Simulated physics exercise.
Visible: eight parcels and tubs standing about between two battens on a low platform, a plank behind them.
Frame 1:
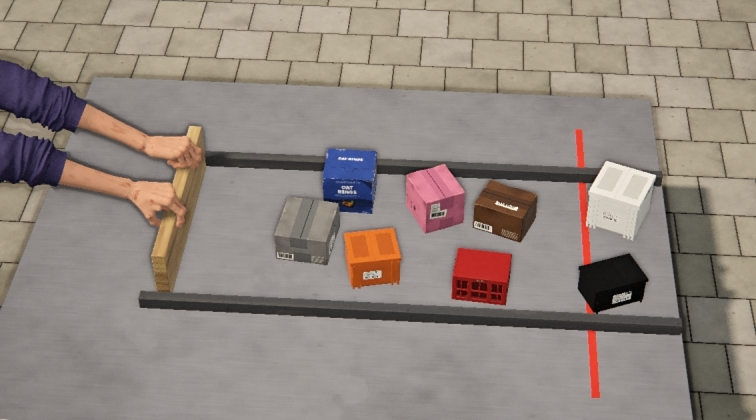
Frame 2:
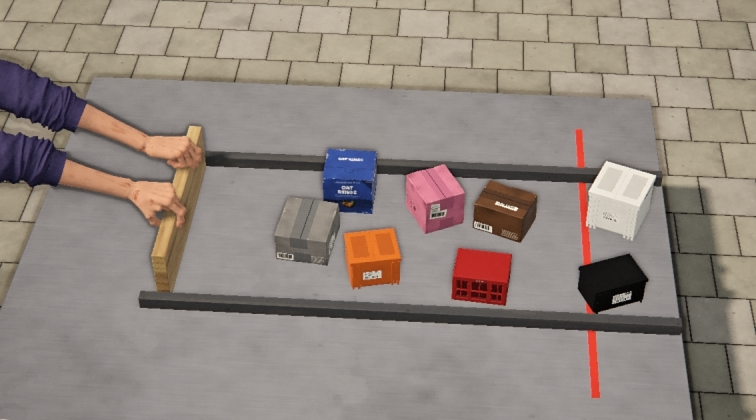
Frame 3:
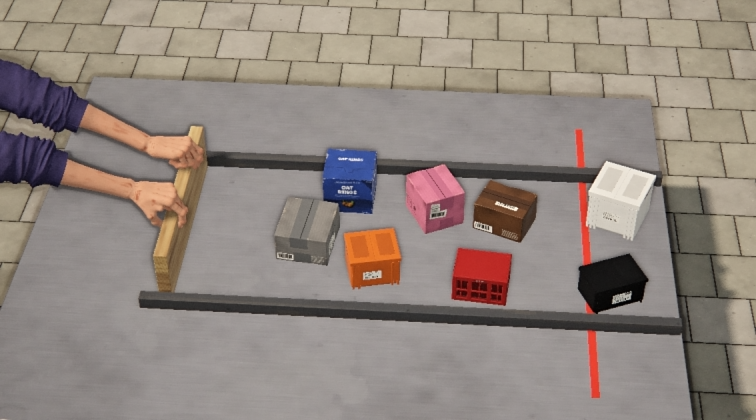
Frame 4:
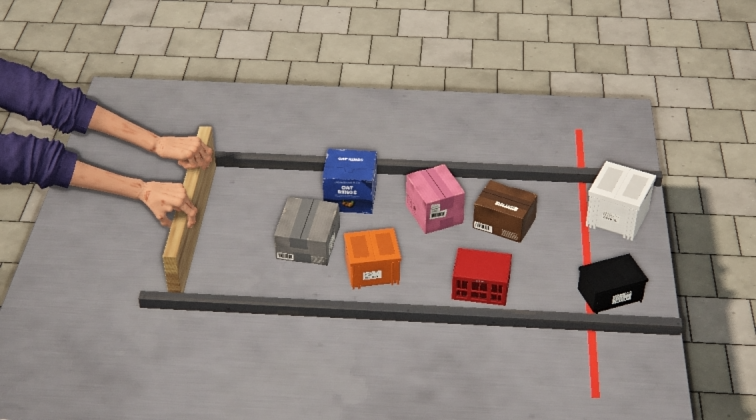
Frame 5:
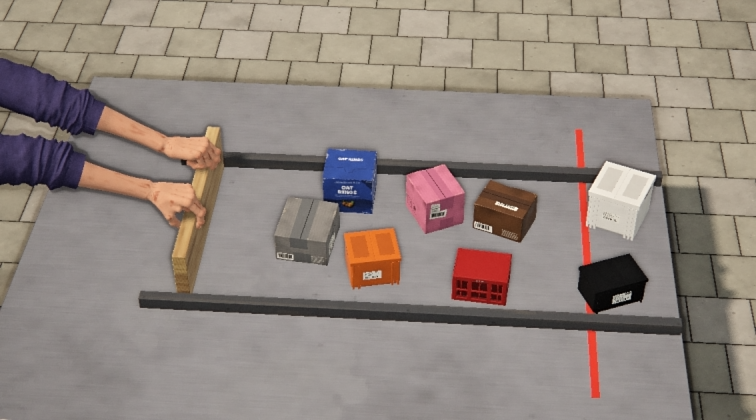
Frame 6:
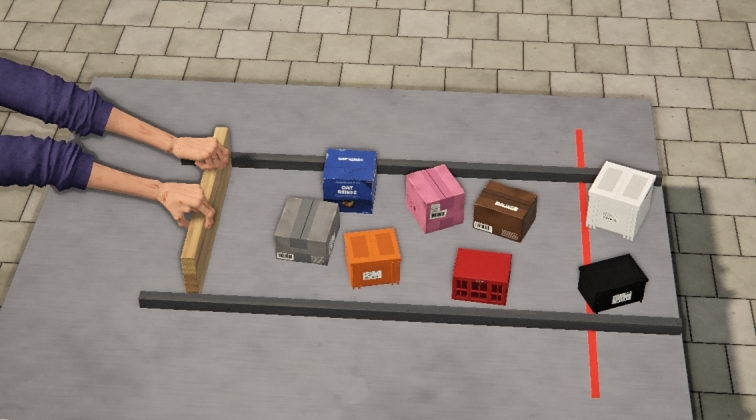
Two hands slide a wooden plank slightly right behind eight parcels and tubs that stay still.
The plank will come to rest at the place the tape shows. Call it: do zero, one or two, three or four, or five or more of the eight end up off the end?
Three or four end up off it.
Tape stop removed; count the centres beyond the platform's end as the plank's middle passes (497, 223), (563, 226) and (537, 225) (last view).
1, 3 and 1.
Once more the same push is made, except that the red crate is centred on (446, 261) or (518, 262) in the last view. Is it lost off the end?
Well, in both cases in turn, the red crate stays where it is and then stays where it is.
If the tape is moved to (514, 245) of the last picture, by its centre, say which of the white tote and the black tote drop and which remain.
Here's the result: The white tote ends up below, while as for the black tote, it keeps its place.
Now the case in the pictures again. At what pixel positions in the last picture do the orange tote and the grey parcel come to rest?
You'll see the orange tote at (614, 292), with the grey parcel at (614, 244).
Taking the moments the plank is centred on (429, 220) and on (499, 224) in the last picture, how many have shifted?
It comes to 6 for the first spot, 8 for the other.
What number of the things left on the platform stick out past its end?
The count is 2.
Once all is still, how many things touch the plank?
So the total is 3.
Soon after, none off yet; white tote at rest near (620, 201); black tote at rest near (612, 284); brown parcel at rest near (506, 211).
By the end, the number that fall off is three or four; fallen, brown parcel, black tote and white tote.
